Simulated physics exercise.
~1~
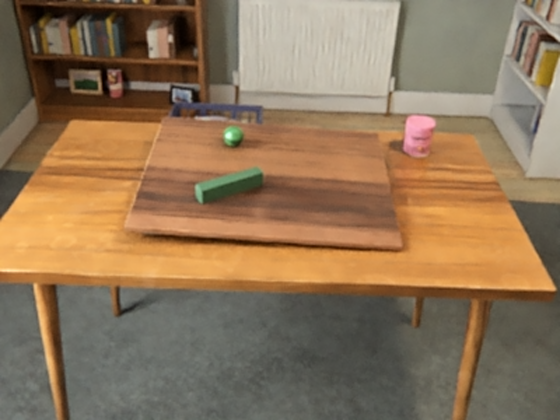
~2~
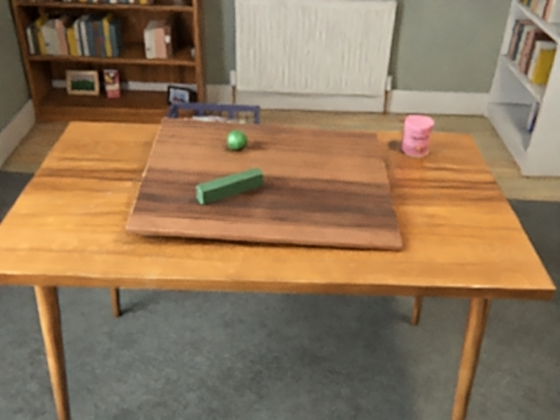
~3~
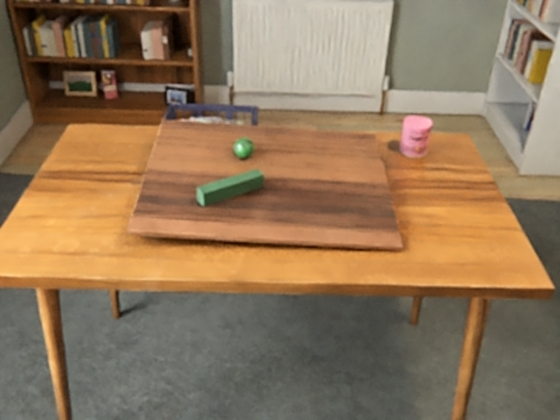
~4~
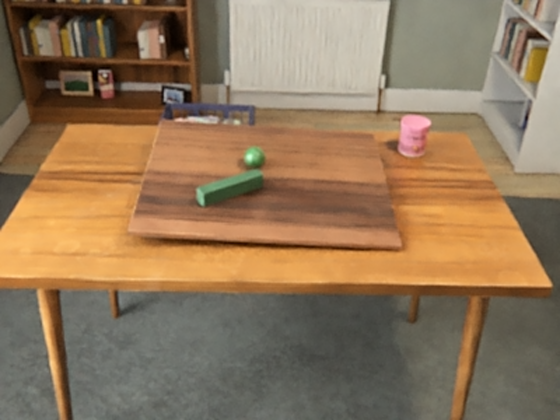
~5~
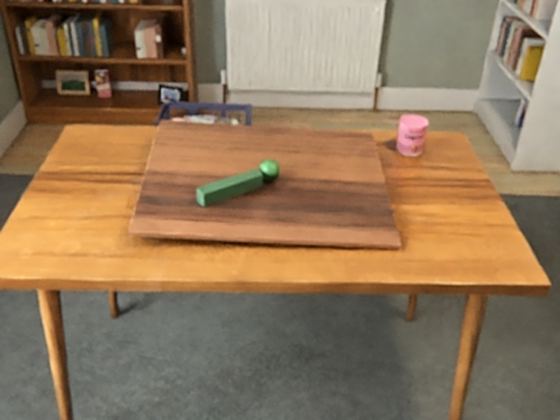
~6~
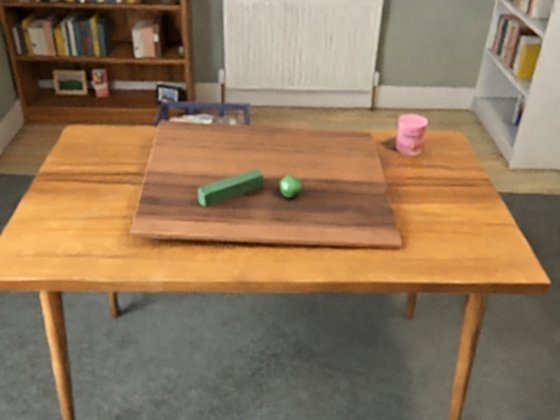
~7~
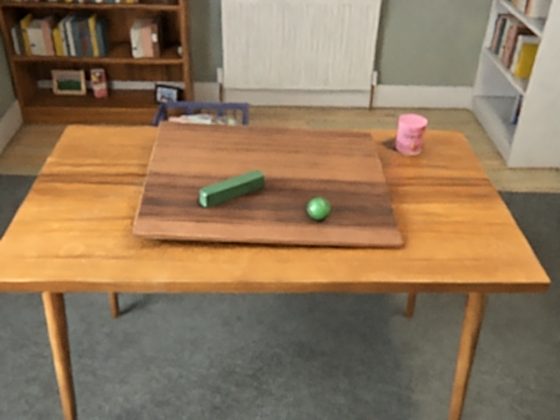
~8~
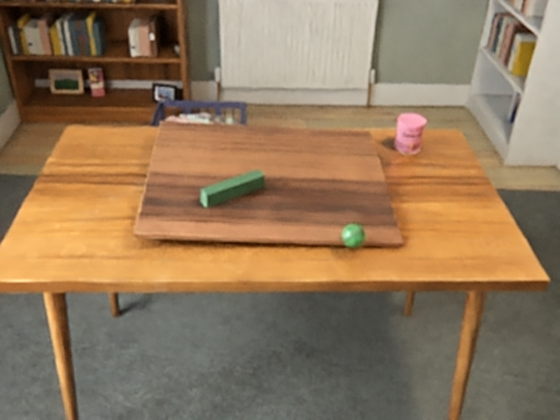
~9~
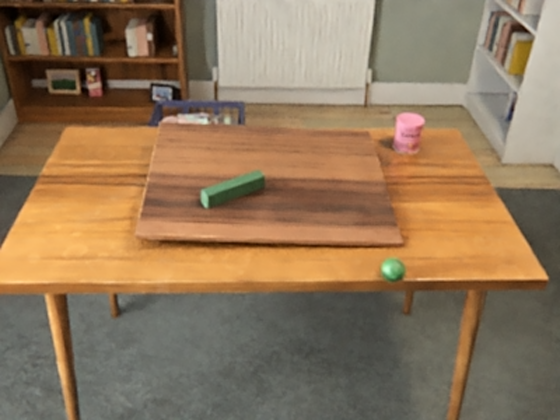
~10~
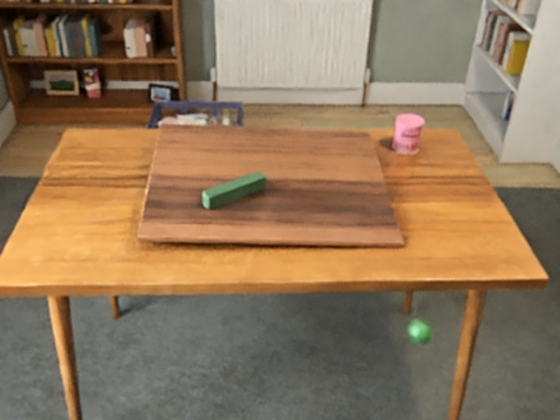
A green ball rolls down a tilted wooden board, past a green block, and off the table's near edge.
